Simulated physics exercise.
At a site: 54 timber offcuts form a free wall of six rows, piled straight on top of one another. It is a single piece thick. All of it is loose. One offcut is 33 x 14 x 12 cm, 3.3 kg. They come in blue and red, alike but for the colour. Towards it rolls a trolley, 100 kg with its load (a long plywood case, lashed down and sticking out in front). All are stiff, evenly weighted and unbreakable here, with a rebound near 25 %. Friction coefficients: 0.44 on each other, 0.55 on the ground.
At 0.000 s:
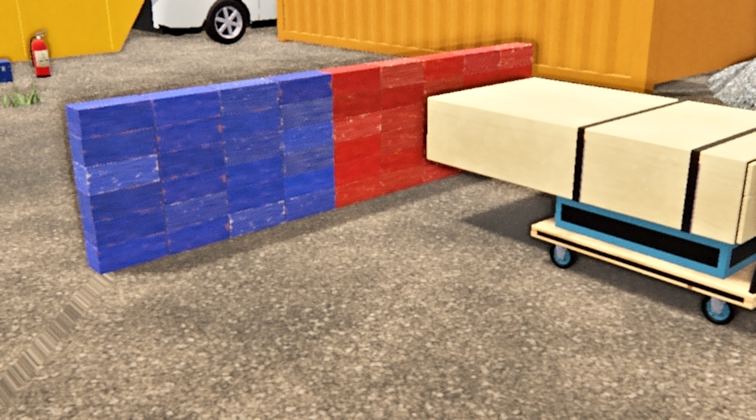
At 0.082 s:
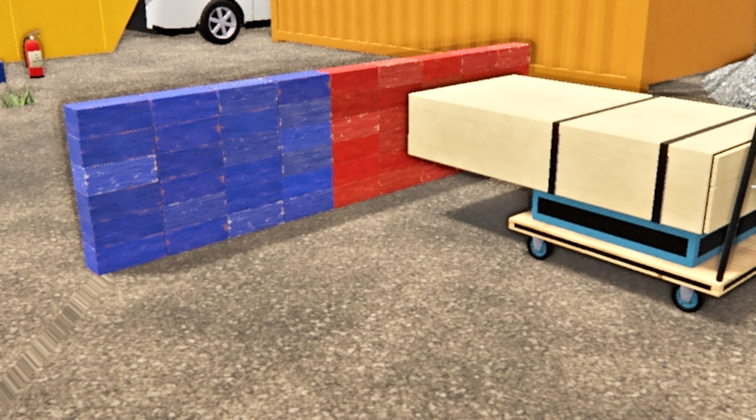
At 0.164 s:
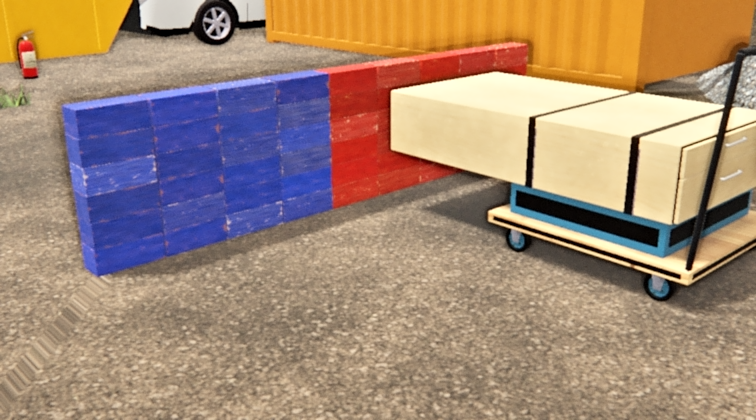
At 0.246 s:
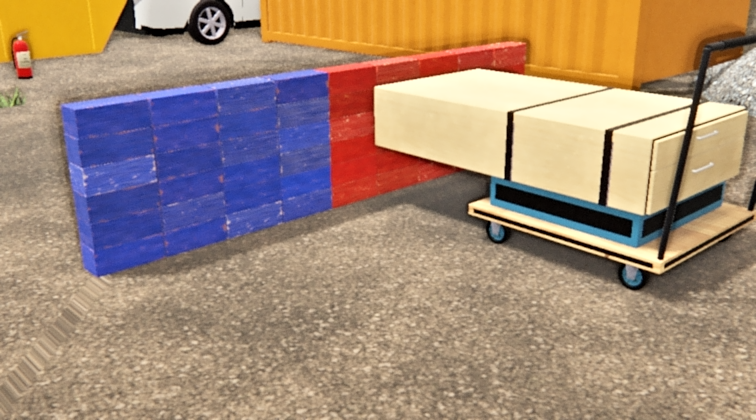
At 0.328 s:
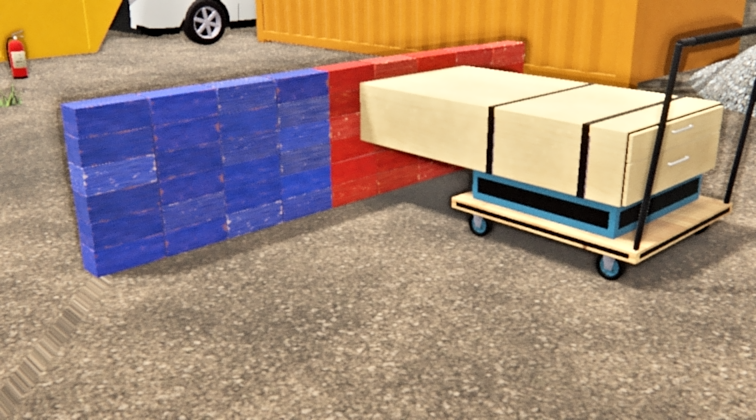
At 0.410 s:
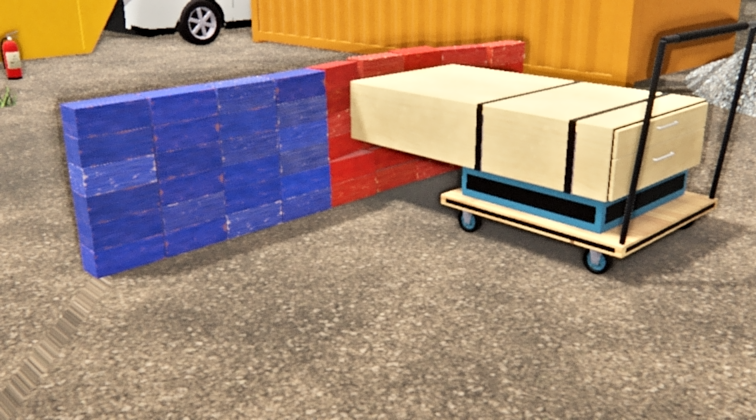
In a paved yard beside an orange container, a trolley carrying a long, strapped pale case rolls leftward to a low wall of blue and red blocks, and the case's front end pushes slightly into the red section, shifting some blocks.
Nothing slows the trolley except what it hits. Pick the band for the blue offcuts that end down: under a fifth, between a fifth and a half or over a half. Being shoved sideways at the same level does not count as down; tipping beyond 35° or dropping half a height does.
Fewer than one in five of them.
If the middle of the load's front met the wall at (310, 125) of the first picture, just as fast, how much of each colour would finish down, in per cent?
In that case blue 40, red 20 per cent.
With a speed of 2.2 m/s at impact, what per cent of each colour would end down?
In that case blue 0, red 70 per cent.
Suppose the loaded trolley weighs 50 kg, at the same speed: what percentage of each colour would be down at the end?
Then blue 0, red 80 per cent.
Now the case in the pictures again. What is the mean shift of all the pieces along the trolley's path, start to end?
Some 25 cm on average.
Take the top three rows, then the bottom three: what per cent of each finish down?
From the top 40, from the bottom 40 per cent.
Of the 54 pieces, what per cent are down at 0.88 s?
At that moment 40 per cent.
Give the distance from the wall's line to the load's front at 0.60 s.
Some 25 cm beyond.
After 0.60 s, load 24 cm past the wall's line, still rolling; none of the 24 blue offcuts down (11 of 54 in all colours); top blue offcut unmoved; top red offcut 39° from how it stood, 11 cm lower.
After 0.88 s, load 43 cm past the wall's line, still rolling; none of the 24 blue offcuts down (22 of 54 in all colours); top blue offcut unmoved; top red offcut on its side.
In the end (2.1 s), load 93 cm past the wall's line, stopped; none of the 24 blue offcuts down (22 of 54 in all colours); top blue offcut unmoved; top red offcut 62 cm lower. That is 0 per cent. From the last view, middles, top blue offcut near (239, 95), top red offcut near (297, 129).
